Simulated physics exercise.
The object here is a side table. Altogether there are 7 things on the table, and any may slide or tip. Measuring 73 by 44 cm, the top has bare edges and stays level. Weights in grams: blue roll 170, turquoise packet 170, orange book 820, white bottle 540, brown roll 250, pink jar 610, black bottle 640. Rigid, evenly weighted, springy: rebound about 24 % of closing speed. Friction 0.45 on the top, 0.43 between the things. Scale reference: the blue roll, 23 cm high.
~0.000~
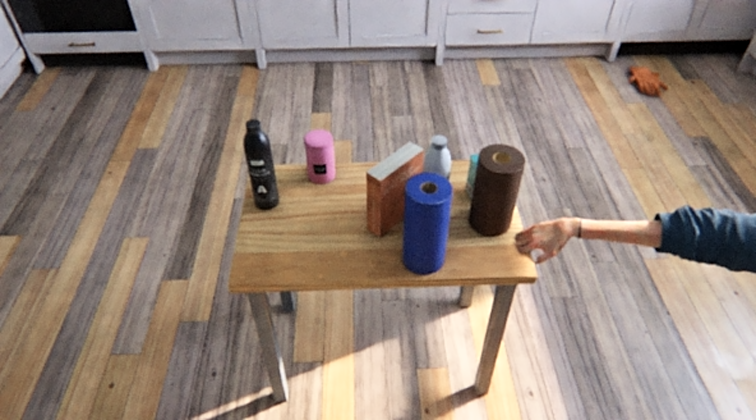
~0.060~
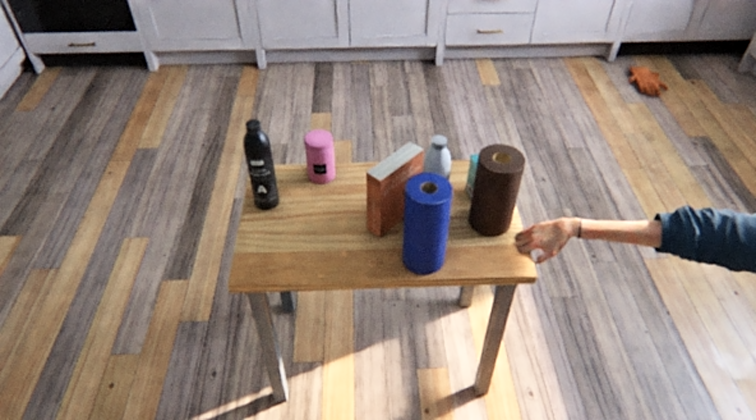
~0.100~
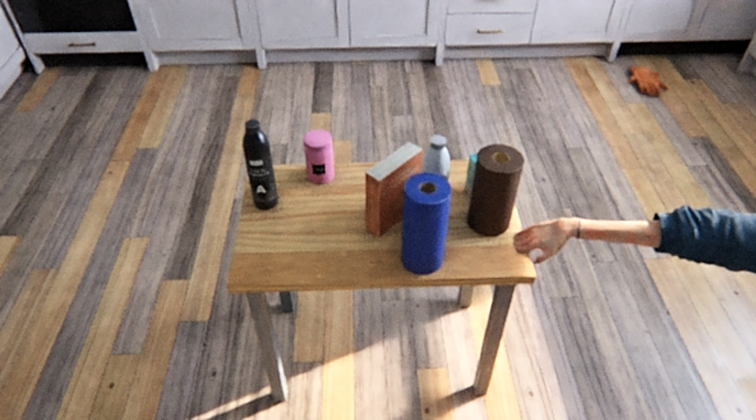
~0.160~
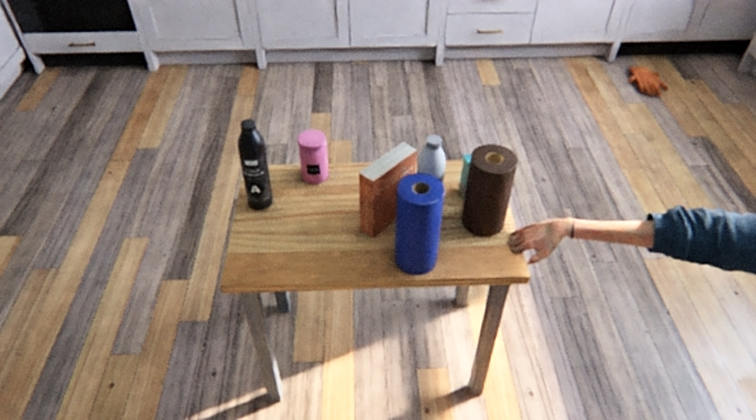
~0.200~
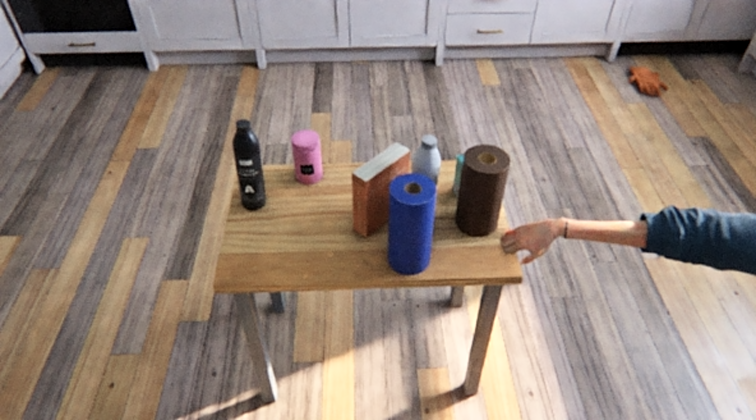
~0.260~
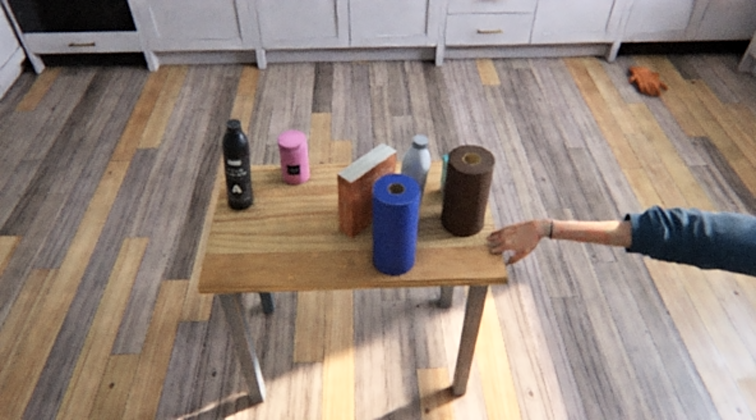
A wooden side table stands on a striped plank floor before white kitchen cabinets, seen from above by a still camera, with a hand at its right edge. On it are a black bottle and pink jar at left, an orange book mid-table, a blue roll in front, and a white bottle, turquoise packet and brown roll toward the right. The hand slides the table gradually left, everything riding along upright.
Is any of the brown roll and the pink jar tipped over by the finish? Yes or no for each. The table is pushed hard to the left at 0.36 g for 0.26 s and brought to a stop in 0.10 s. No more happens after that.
Brown roll: No, pink jar: No.
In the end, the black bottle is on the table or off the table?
Black bottle: Goes out of bounds.
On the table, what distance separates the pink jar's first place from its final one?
5 cm.
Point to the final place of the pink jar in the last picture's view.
Around (241, 159).
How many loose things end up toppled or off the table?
3.
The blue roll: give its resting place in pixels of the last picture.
Roughly at (343, 237) in the last picture.
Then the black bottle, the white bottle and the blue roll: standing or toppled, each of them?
Here's how it ends: The black bottle comes down, the white bottle comes down, and the blue roll never goes down.
By 0.56 s, table along by 17 cm; pink jar 5 cm from its spot near (241, 159); brown roll 5 cm from its spot near (409, 194); orange book tilted 41°.
By 0.86 s, table along by 17 cm; black bottle now off the table; pink jar 5 cm from its spot near (241, 159); brown roll 5 cm from its spot near (409, 194).
When it is over (1.6 s), off the table and tipped over, black bottle; lying over on the table, orange book and white bottle; the other 4 within 5 cm of the start. End places, in pixels of the last picture, brown roll near (409, 194), pink jar near (241, 159).
